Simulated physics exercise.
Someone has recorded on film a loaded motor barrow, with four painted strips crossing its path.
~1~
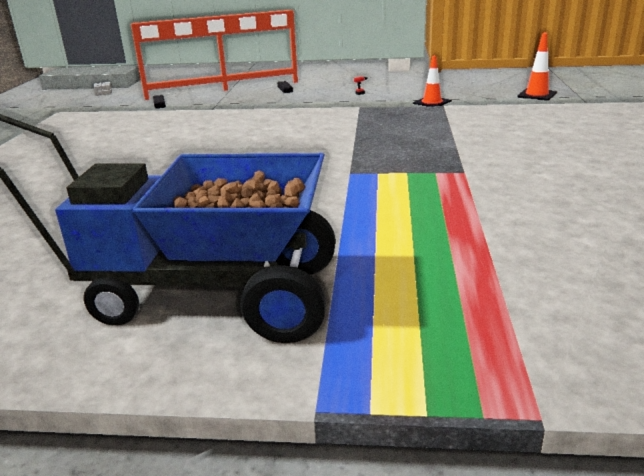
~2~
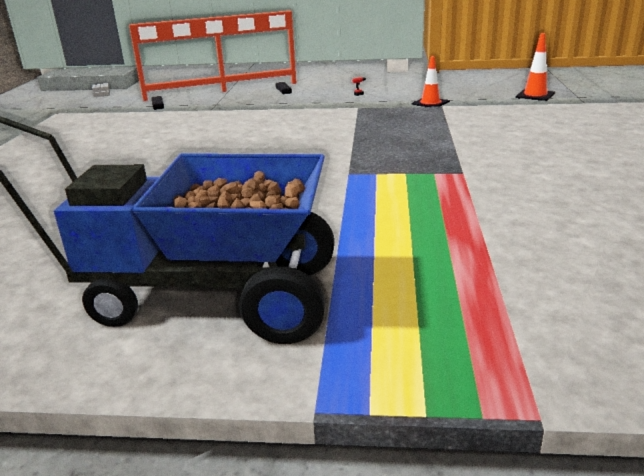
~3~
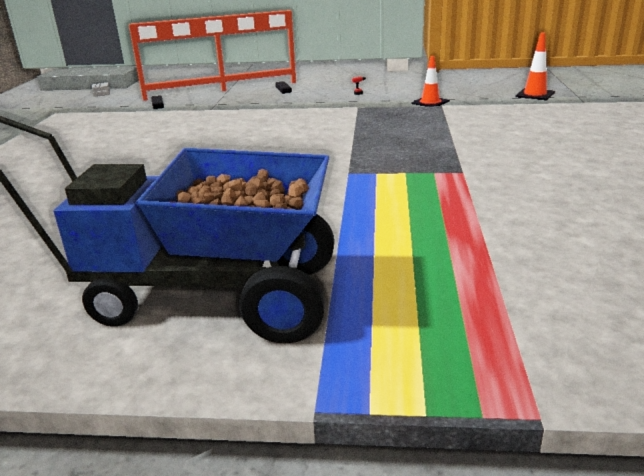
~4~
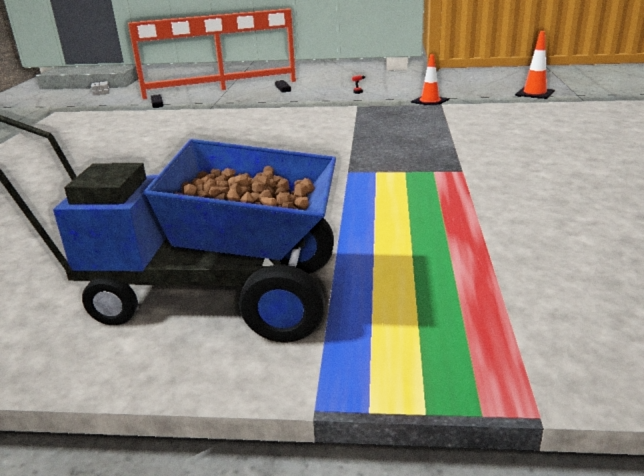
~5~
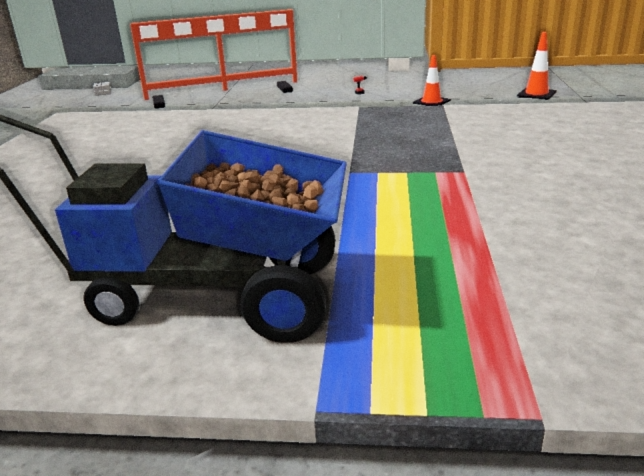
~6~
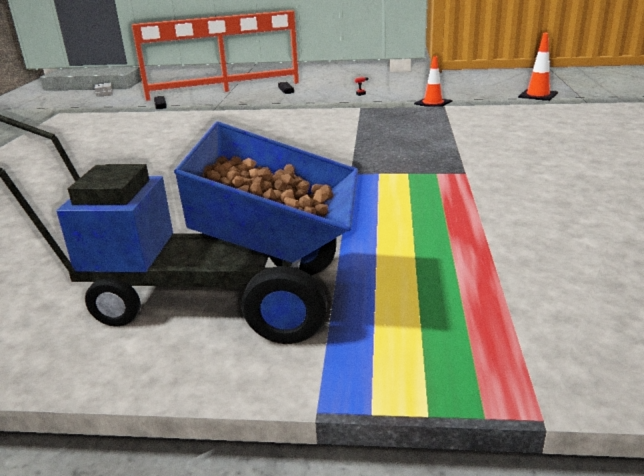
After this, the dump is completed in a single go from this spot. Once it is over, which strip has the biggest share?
Biggest share: The green strip.
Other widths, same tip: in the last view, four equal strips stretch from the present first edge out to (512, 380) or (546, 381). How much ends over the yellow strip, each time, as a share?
Roughly 10 per cent, then roughly 30 per cent.
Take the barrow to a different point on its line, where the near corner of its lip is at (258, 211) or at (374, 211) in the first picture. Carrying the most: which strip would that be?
First spot: The yellow one; second spot: The red one.
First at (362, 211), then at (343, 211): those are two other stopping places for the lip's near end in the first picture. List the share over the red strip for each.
In order: About 40 % and 40 %.
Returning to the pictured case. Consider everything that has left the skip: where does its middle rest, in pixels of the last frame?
I'd mark it at roughly (443, 303).
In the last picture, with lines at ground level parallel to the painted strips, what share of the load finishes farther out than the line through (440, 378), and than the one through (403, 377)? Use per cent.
The first comes to 50 %, the second to 80 %.
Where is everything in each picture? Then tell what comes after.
The first frame shows lip of the skip at (307, 211), level; top of the load at (245, 204), clay clods; blue strip at (347, 370); yellow strip at (397, 371); green strip at (449, 373); red strip at (502, 374).
The second frame shows lip of the skip at (308, 212), level; top of the load at (226, 197).
The third frame shows lip of the skip at (314, 213), tipped barely; top of the load at (230, 194).
The fourth frame shows lip of the skip at (322, 216), tipped a little; top of the load at (223, 189).
The fifth frame shows lip of the skip at (335, 221), tipped a little; top of the load at (220, 182).
The sixth frame shows lip of the skip at (348, 229), tipped clearly; top of the load at (233, 177); blue strip at (348, 370); yellow strip at (399, 372); green strip at (450, 373); red strip at (503, 375).
Soon, skip tipped steeply; all in the skip.
A while on, skip tipped right over; most in the skip; a small part over the yellow strip; a small part over the green strip; a stray few over the red strip.
Towards the end, skip tipped right over; about a quarter in the skip; about a quarter over the yellow strip; about a third over the green strip; about a quarter over the red strip; a small part off the paint.
Finally, skip tipped right over; a small part in the skip; none over the blue strip; about a quarter over the yellow strip; about a third over the green strip; about a quarter over the red strip; a small part off the paint.
